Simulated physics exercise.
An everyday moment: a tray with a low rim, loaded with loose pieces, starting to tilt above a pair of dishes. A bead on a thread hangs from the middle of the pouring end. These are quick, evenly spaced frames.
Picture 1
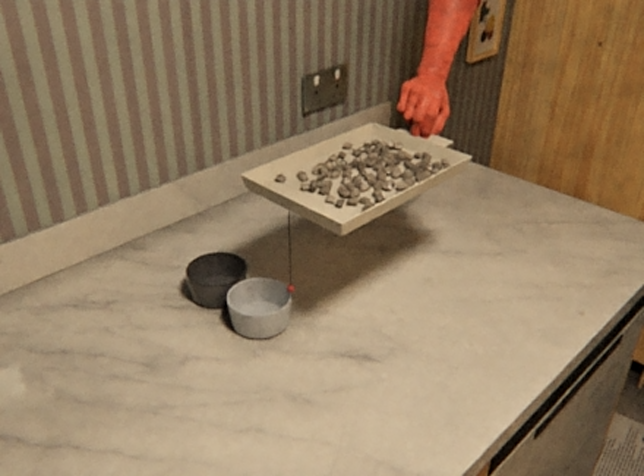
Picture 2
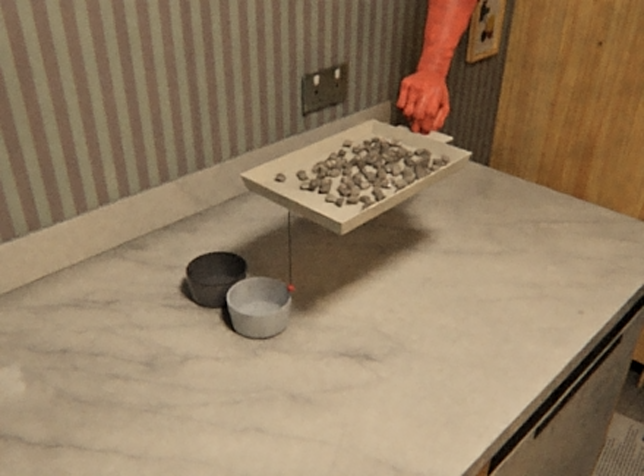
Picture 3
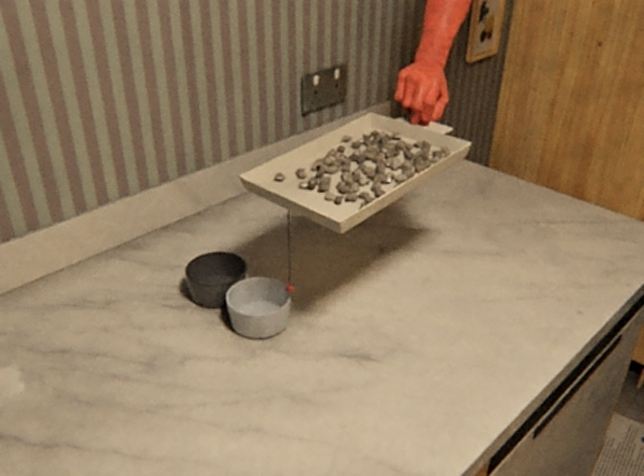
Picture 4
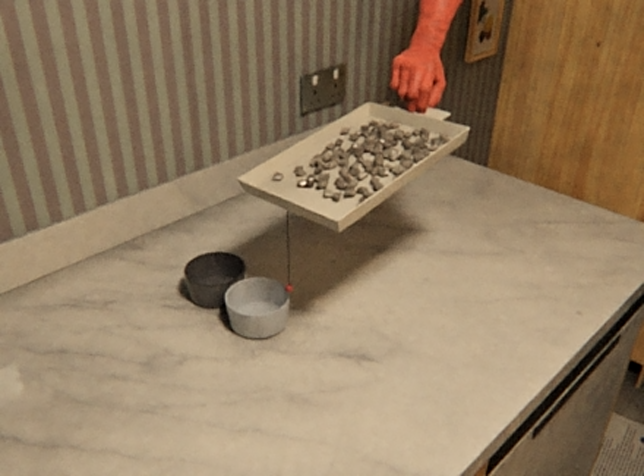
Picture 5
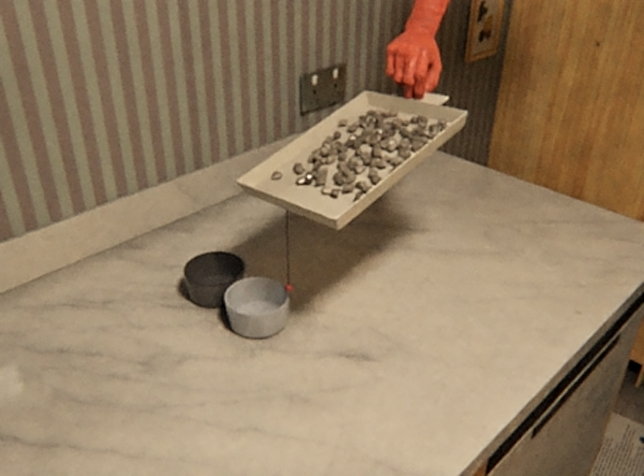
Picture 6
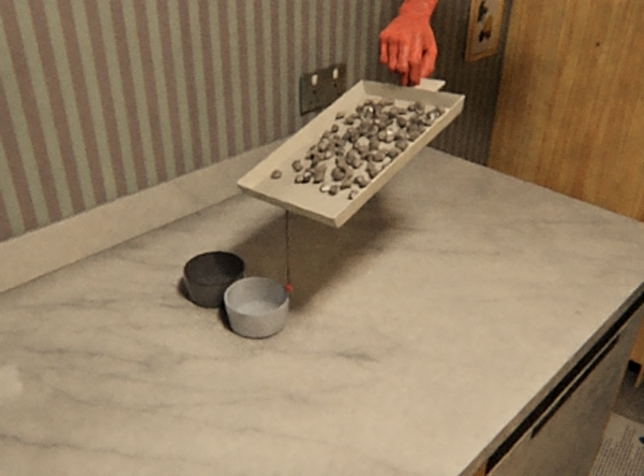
On a marble-look counter by a striped wall, a red hand held a pale tray of gravel above two small bowls, then steadily raised the handle end, tilting the tray toward its left corner.
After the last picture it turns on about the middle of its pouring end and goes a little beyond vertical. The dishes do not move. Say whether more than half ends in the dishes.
In the dishes lies more than half of it.
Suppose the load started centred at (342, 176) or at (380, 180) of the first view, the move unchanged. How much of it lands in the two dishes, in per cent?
Roughly 80 per cent, and 70 per cent.
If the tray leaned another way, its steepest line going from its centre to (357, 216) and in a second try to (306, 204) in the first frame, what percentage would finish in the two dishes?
In turn 0 and 20 in a hundred.
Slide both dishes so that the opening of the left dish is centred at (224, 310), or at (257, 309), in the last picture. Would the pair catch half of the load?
The first try: Below a half. The second: Less than half.
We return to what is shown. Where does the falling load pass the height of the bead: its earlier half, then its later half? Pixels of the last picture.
At about (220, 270), then at (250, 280).
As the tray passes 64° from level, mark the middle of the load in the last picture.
Close to (266, 180).
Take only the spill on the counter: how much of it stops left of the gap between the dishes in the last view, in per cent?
Near 60 %.
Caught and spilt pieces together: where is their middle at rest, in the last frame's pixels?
Close to (239, 308).
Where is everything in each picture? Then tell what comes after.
Corners of the pouring end near (246, 174) and (342, 220), level; middle of the load near (377, 168), bits of gravel; left dish near (193, 291); right dish near (235, 320); bead on its thread near (291, 289), in the first picture.
Corners of the pouring end near (246, 174) and (341, 219), level; middle of the load near (377, 165), in the second picture.
Corners of the pouring end near (244, 176) and (340, 219), tipped barely, lowest at the left corner; middle of the load near (376, 160), in the third picture.
Corners of the pouring end near (242, 178) and (337, 217), tipped a little, lowest at the left corner; middle of the load near (375, 152), in the fourth picture.
Corners of the pouring end near (241, 180) and (335, 216), tipped a little, lowest at the left corner; middle of the load near (373, 143), in the fifth picture.
Corners of the pouring end near (241, 182) and (333, 214), tipped clearly, lowest at the left corner; middle of the load near (370, 135); left dish near (191, 290); right dish near (233, 319), in the sixth picture.
Shortly afterwards, tray tipped steeply; all but a few on the tray; only a few in the air.
Next, tray tipped past a quarter turn; near a quarter on the tray; a little in the right dish; near a quarter in the left dish; near a quarter outside both; a little in the air.
Some moments later, tray tipped past a quarter turn; near a third in the right dish; near a quarter in the left dish; near a third outside both.
In the end, tray tipped past a quarter turn; near a third in the right dish; near a quarter in the left dish; near a third outside both.
